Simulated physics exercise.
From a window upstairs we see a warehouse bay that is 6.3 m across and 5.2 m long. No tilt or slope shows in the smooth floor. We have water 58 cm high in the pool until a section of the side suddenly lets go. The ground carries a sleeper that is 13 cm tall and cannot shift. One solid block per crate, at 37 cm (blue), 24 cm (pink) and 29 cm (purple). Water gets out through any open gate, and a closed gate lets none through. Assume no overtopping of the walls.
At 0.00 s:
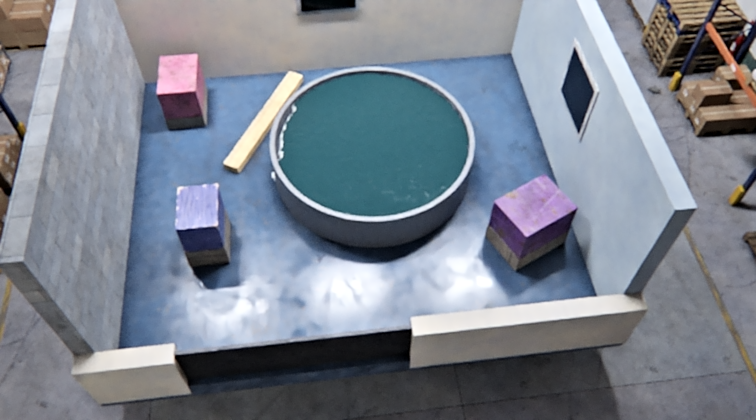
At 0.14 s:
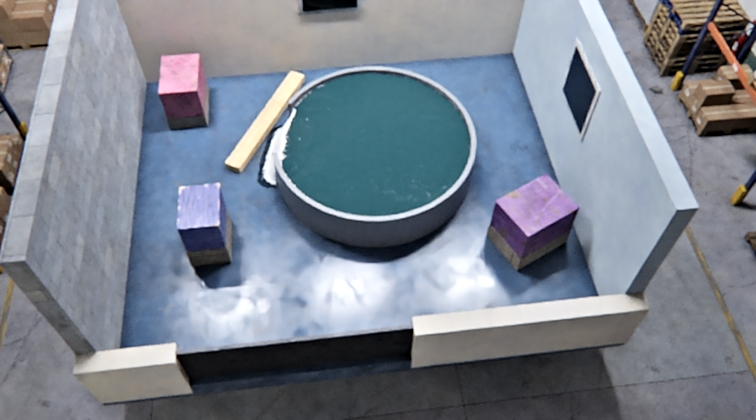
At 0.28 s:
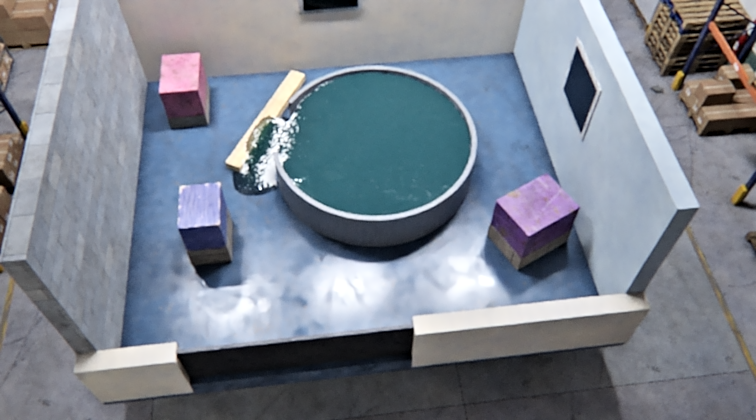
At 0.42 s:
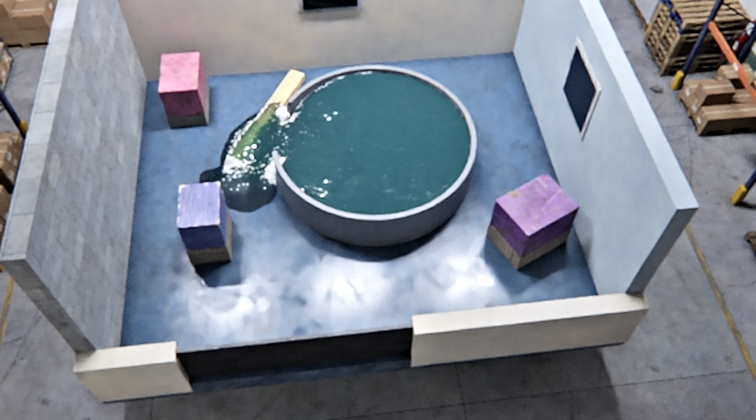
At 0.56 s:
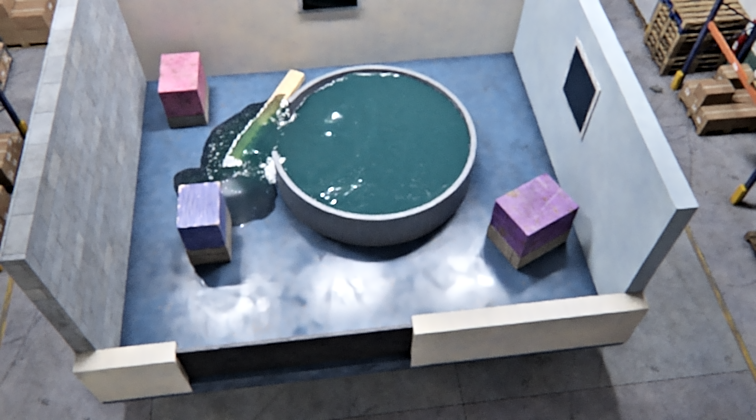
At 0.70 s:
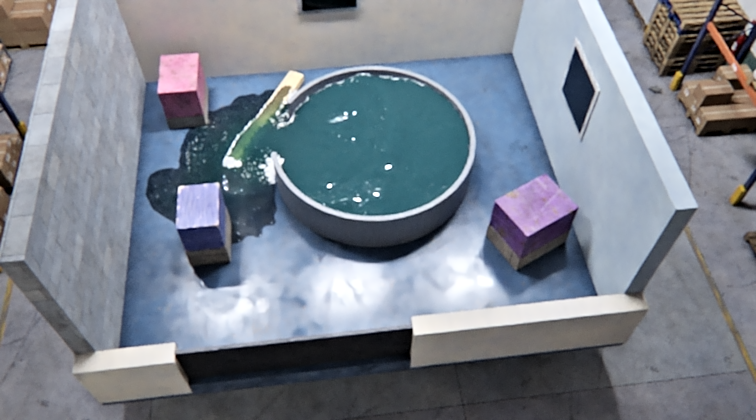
Dark green water pours through a gap in the left side of a round grey pool, foaming white beside a wooden plank. It washes over the plank and spreads leftward across the blue floor, forming a dark puddle that widens around the blue-purple block and near the pink one, while the pool's surface ripples.
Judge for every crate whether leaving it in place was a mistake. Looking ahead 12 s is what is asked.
For the blue crate it was no mistake; for the pink crate it was a mistake; for the purple crate it was no mistake.
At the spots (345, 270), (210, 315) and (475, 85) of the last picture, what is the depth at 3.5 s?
Spot one 0 cm, spot two 2 cm, spot three 1 cm.
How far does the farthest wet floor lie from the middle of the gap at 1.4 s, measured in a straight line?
Distance: Approx. 3.0 m.
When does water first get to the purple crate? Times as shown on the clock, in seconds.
The flood reaches purple at 5.0 s on the clock.
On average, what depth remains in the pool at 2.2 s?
Average depth: About 41 cm.
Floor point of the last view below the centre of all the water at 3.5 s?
Centre: Approx. (306, 166) px.
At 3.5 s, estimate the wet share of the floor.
Wet share: About 55 %.
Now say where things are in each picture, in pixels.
In the first picture, still water, 58 cm deep, in the pool at (372, 141).
In the second picture, water pours out at (282, 146) and has run 0.6 m, to (270, 184); deepest outside 23 cm, 58 cm at the pool's back.
In the third picture, water pours out at (283, 148) and has run 0.8 m, to (251, 191); deepest outside 30 cm, 58 cm at the pool's back.
In the fourth picture, the front is at (210, 191), 1.3 m from the gap at (282, 148); 1.5 m2 of floor is under water; 58 cm left at the back of the pool.
In the fifth picture, water pours out at (282, 147) and has run 1.6 m, to (181, 187); deepest outside 31 cm, 58 cm at the pool's back.
In the sixth picture, the front is at (156, 197), 2.0 m from the gap at (281, 147); 3.4 m2 of floor is under water; 58 cm left at the back of the pool.
After 1.4 s water covers 30 % of the floor and is deepest (46 cm) near (267, 136); blue plinth reached, pink plinth reached, purple plinth not reached.
After 2.2 s water covers 40 % of the floor and is deepest (42 cm) near (267, 136); blue plinth reached, pink plinth reached, purple plinth not reached.
After 3.5 s water covers 55 % of the floor and is deepest (33 cm) near (267, 136); blue plinth reached, pink plinth reached, purple plinth not reached.
After 7.0 s water covers 100 % of the floor and is deepest (23 cm) near (267, 136); blue plinth reached, pink plinth reached, purple plinth reached.
After 12.0 s water covers 100 % of the floor and is deepest (18 cm) near (361, 348); highest at the blue plinth 27 cm, highest at the pink plinth 29 cm, highest at the purple plinth 19 cm.
